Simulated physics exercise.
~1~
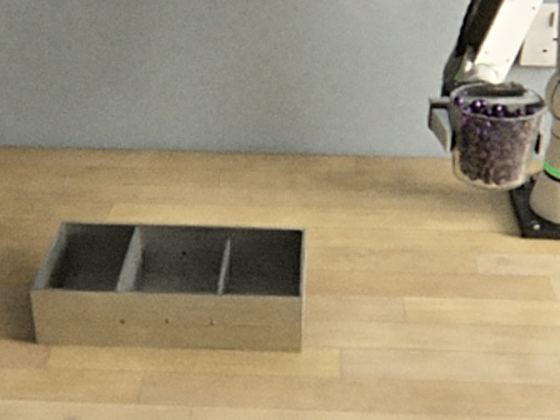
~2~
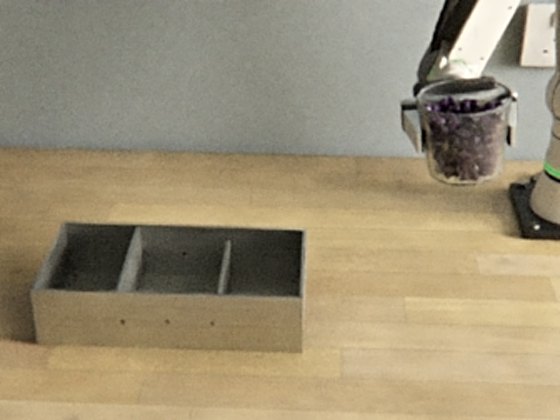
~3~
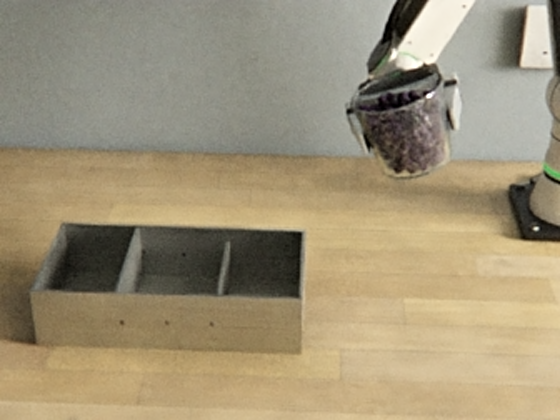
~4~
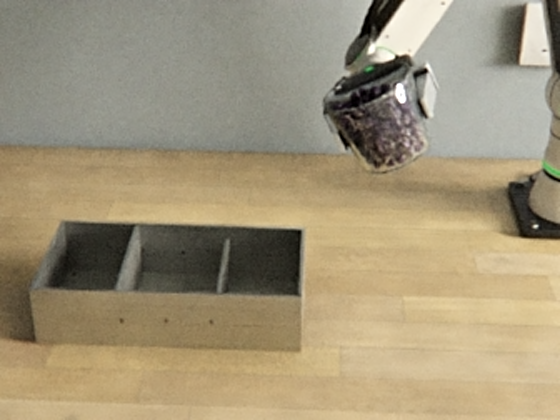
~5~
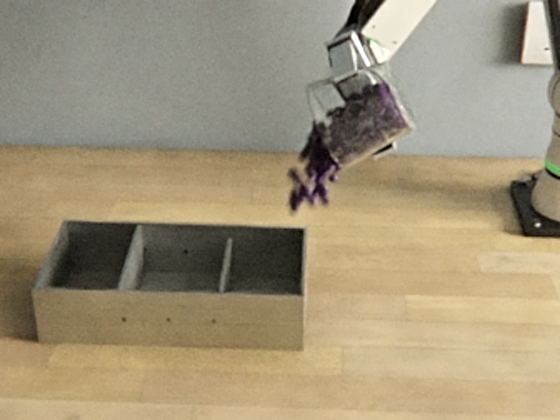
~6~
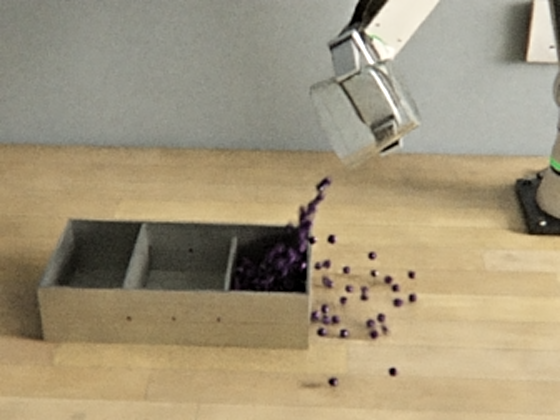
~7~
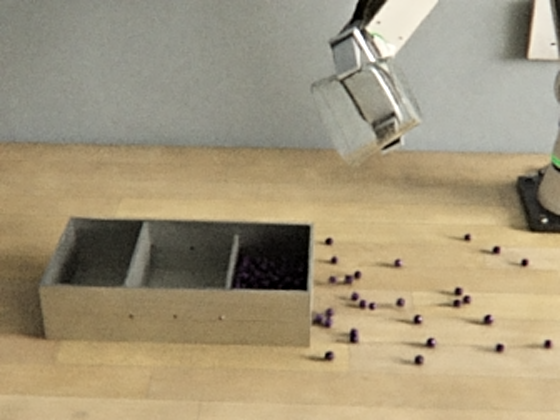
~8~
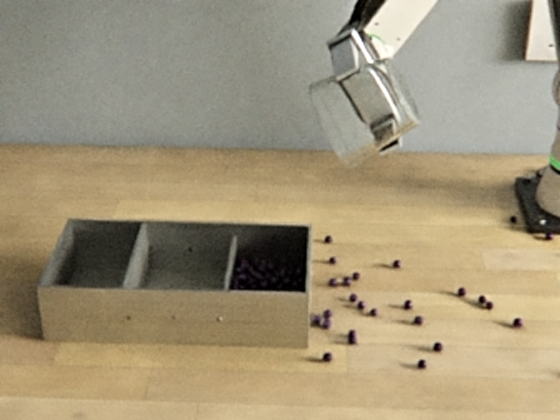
A robot arm carried a clear beaker of dark purple beads left toward a gray three-part box and tipped it over, pouring most into the right-hand section, while some scattered and rolled across the wooden table, leaving the other two sections empty.
